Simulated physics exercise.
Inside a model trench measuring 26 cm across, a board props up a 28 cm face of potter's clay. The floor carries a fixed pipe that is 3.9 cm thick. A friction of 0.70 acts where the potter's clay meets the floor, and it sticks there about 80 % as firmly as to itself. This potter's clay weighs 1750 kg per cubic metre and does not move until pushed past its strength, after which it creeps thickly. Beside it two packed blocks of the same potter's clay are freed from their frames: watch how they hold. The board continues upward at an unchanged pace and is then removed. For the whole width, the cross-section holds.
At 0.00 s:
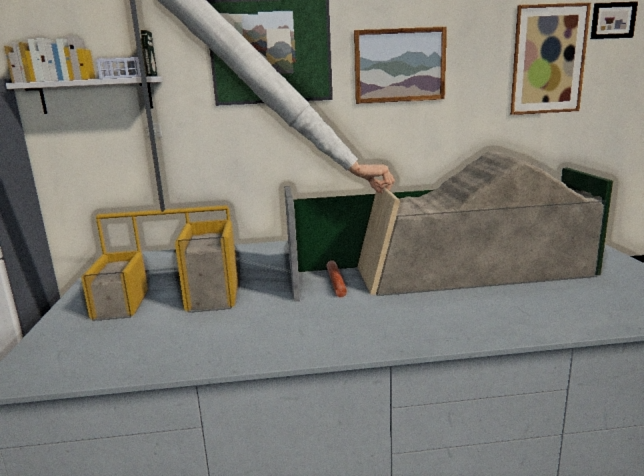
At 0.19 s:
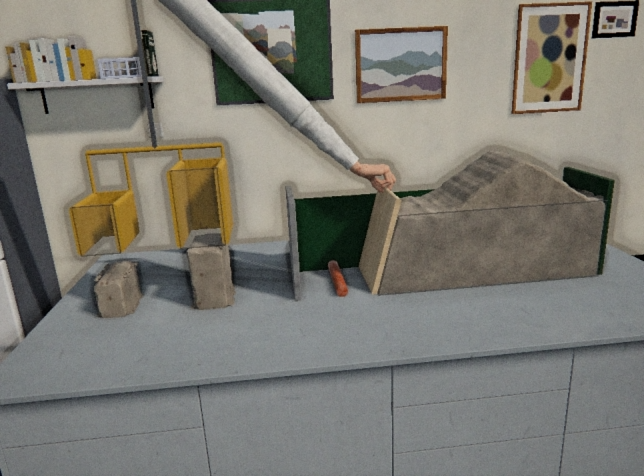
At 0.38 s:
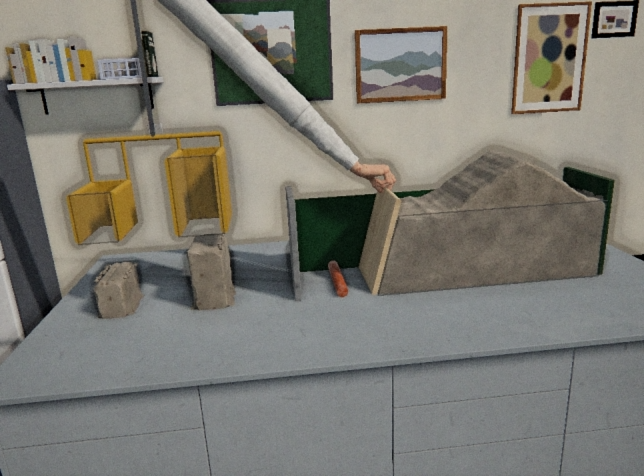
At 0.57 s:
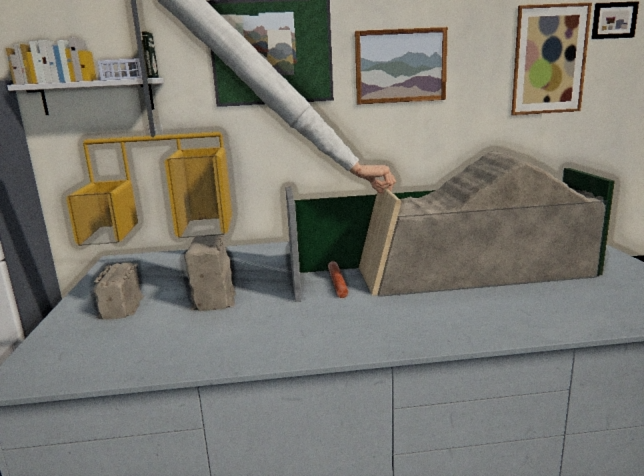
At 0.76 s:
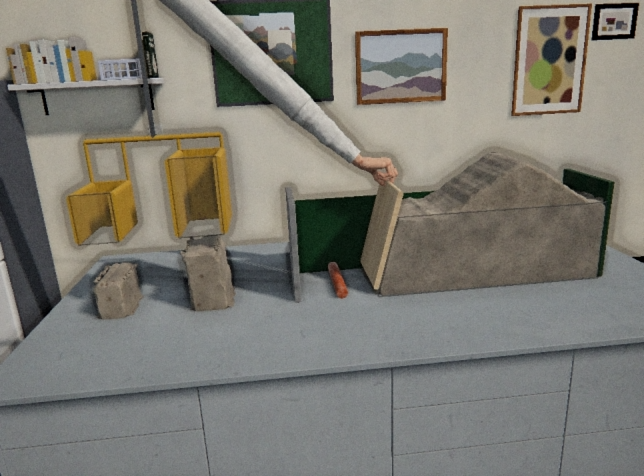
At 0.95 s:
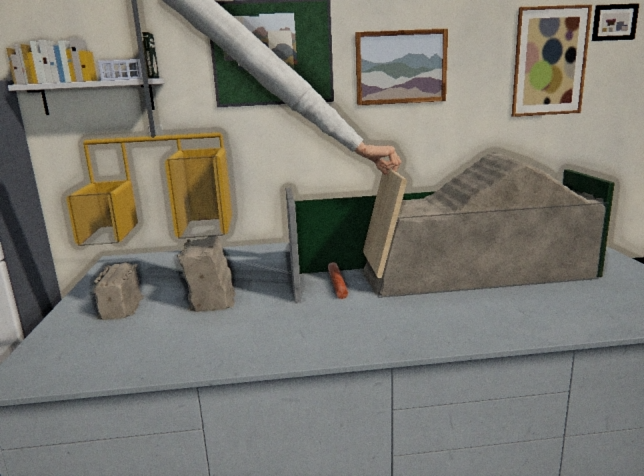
A hand holding a board against a bank of grey-brown clay while yellow moulds rise off two blocks, then raising the board slightly.
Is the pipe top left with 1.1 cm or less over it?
Yes.
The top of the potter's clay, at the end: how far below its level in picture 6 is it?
By my estimate, near 0.0 cm.
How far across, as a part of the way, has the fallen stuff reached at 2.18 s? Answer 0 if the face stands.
0 %.
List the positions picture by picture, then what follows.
The first frame shows top of the board at (397, 215), not yet moved; highest point of the potter's clay at (521, 162); test blocks 13 cm, 22 cm high (left to right).
The second frame shows top of the board at (398, 215), not yet moved; highest point of the potter's clay at (522, 162); test blocks 13 cm, 21 cm high (left to right).
The third frame shows top of the board at (398, 215), not yet moved; highest point of the potter's clay at (522, 162); test blocks 13 cm, 21 cm high (left to right).
The fourth frame shows top of the board at (398, 216), not yet moved; highest point of the potter's clay at (522, 162); test blocks 13 cm, 21 cm high (left to right).
The fifth frame shows top of the board at (400, 208), moved 3.1 cm; highest point of the potter's clay at (522, 163); test blocks 13 cm, 21 cm high (left to right).
The sixth frame shows top of the board at (404, 195), moved 7.6 cm; highest point of the potter's clay at (522, 164); test blocks 13 cm, 21 cm high (left to right).
By 1.31 s, the face still stands and nothing lies on the pipe.
By 1.74 s, the face still stands and nothing lies on the pipe.
By 2.18 s, the face still stands and nothing lies on the pipe.
By 2.61 s, the face still stands and nothing lies on the pipe.
By 2.66 s, at the end, the face still stands and nothing lies on the pipe.
